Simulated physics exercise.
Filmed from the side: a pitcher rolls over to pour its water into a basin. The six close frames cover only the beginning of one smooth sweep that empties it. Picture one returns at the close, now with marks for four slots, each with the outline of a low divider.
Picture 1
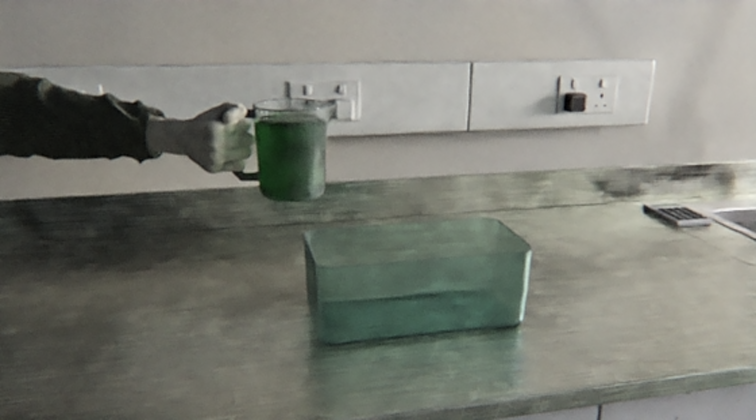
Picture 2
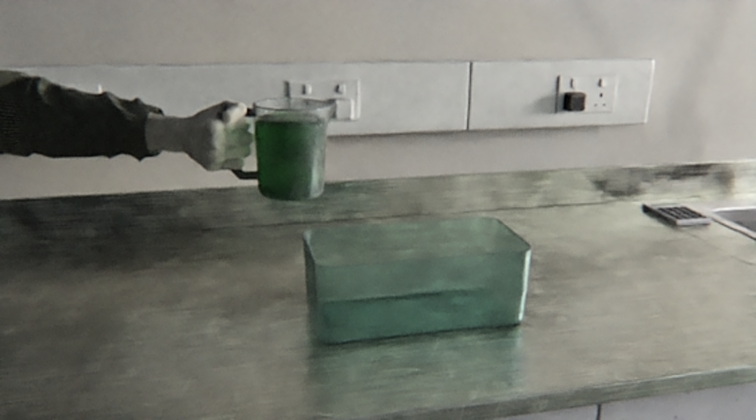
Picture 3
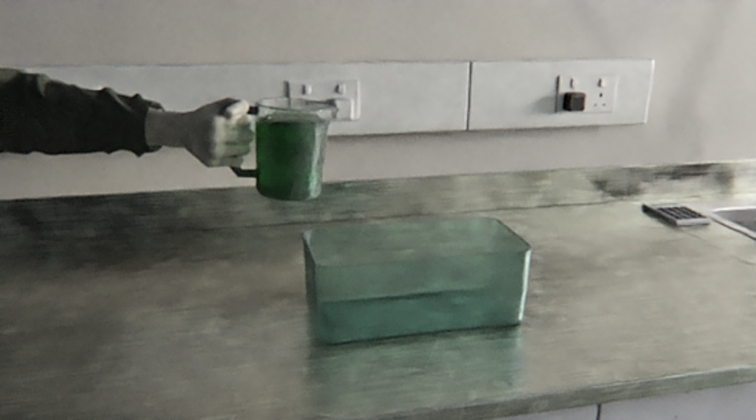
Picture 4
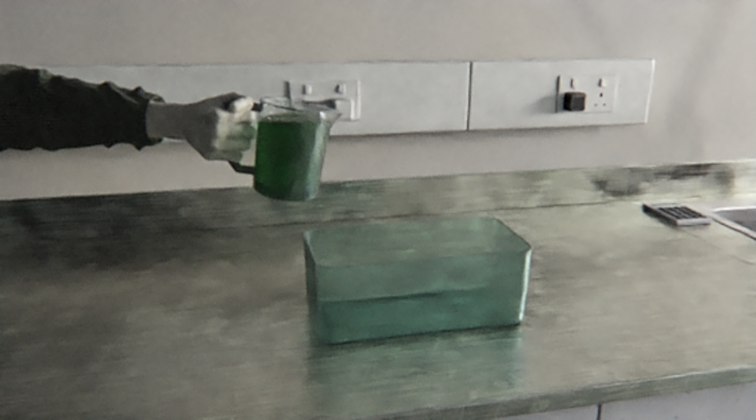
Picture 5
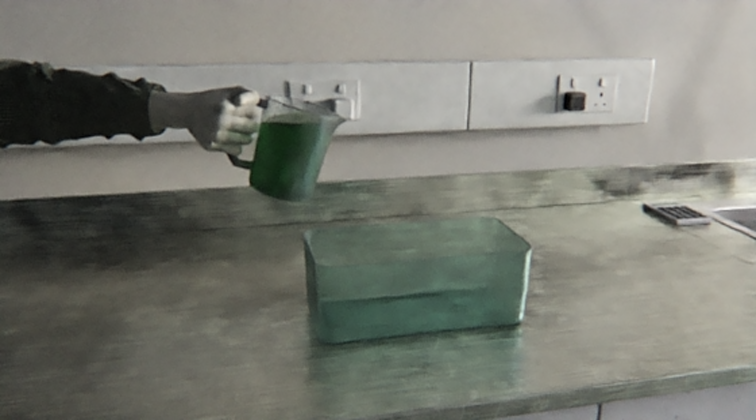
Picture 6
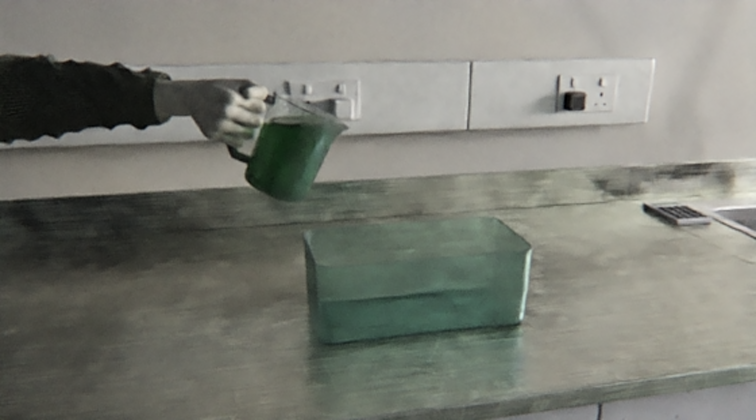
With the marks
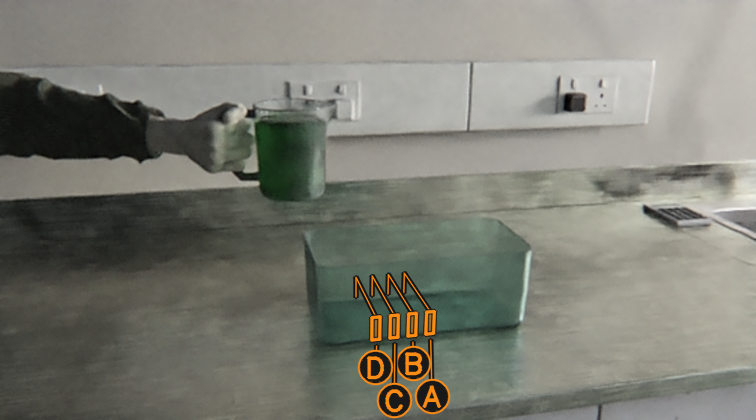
On a kitchen-like counter, a hand held a clear pitcher of green liquid upright above a partly filled, see-through basin, then gradually tilted it to the right, with no liquid leaving the pitcher.
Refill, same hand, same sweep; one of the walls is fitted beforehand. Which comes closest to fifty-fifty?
Place B does it best.
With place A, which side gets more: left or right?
The left one.
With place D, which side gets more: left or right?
The right side.
On the marked copy, A at (430, 339); B at (412, 341); C at (394, 343); D at (376, 345).
With A, about 91 % ends left of the wall and 7 % right of it; 3 % is lost outside.
With B, about 54 % ends left of the wall and 44 % right of it.
With C, about 14 % ends left of the wall and 86 % right of it.
With D, about 6 % ends left of the wall and 93 % right of it.
